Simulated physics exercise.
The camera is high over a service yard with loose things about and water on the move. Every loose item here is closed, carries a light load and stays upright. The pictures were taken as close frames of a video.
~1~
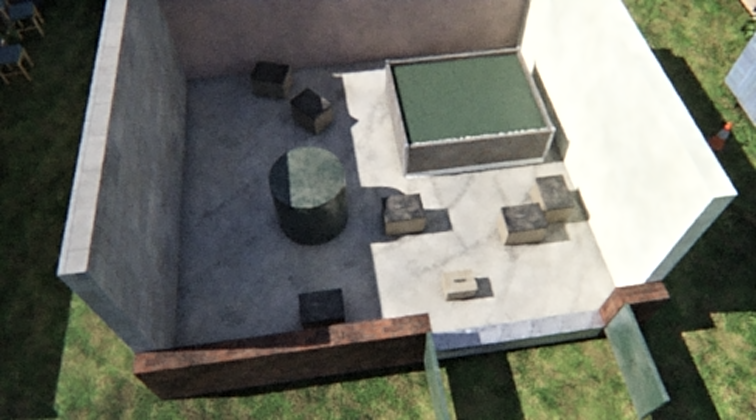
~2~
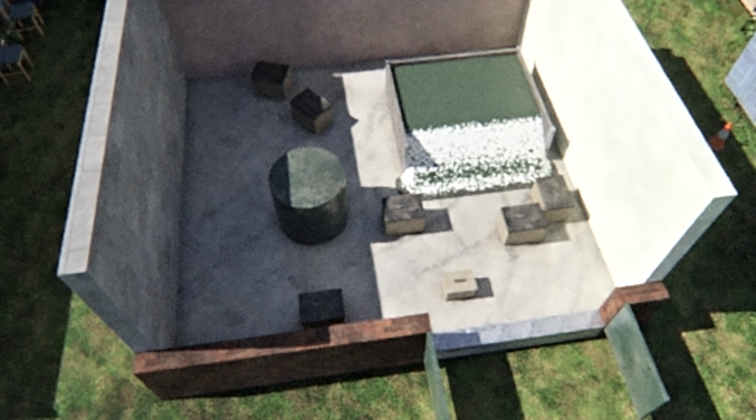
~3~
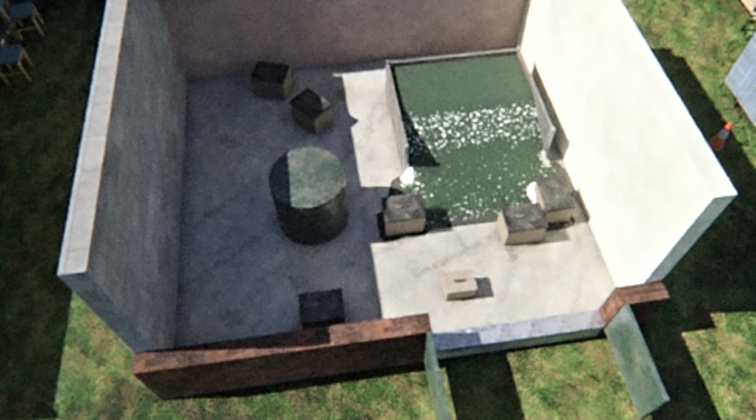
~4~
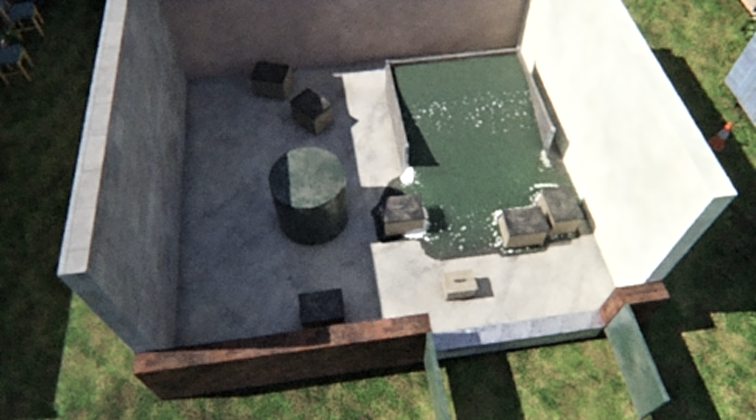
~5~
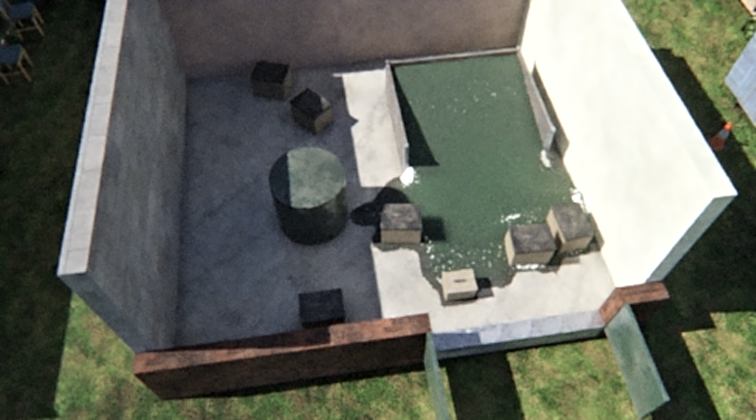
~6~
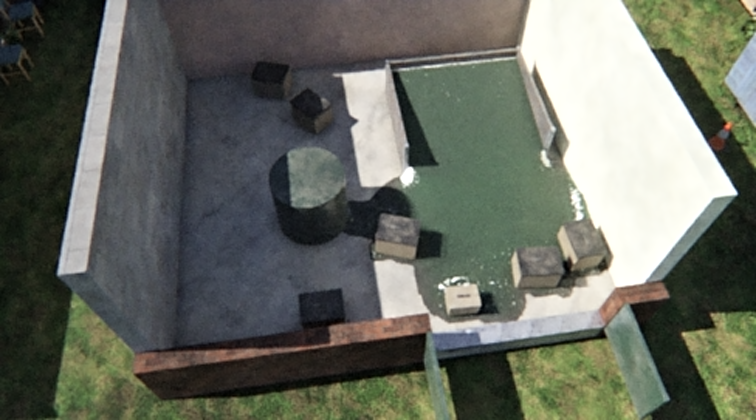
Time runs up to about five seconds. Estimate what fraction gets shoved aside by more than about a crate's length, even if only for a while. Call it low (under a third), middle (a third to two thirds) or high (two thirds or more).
High.
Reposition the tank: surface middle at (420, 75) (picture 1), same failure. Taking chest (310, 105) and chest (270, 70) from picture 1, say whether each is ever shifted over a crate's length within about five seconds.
Taking them in turn: Didn't get there and didn't get there.
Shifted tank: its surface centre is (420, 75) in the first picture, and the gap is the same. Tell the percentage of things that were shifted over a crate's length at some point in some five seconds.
Roughly 70 %.
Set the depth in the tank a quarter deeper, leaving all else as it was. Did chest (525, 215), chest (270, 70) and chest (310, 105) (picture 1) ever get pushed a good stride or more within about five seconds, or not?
Object 1: Covered it. Object 2: Didn't cover it. Object 3: Didn't cover it.
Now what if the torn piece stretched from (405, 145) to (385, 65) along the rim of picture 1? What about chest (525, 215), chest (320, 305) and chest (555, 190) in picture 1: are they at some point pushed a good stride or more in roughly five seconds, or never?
Well, in order they come out as under that mark, beyond that mark and under that mark.
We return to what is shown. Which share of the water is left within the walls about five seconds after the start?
I'd estimate some 40 percent of the water stays.
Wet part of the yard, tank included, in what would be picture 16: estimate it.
Estimate: About 50 %.
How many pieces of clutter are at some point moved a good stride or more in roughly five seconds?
5.
A moment on, 4 of 7 are well off their spots; 1 afloat.
Next, 4 of 7 are well off their spots; 1 afloat.
Later, 5 of 7 are well off their spots; 0 afloat.
In the end, 5 of 7 are well off their spots, and 5 have been at some point; 0 afloat.
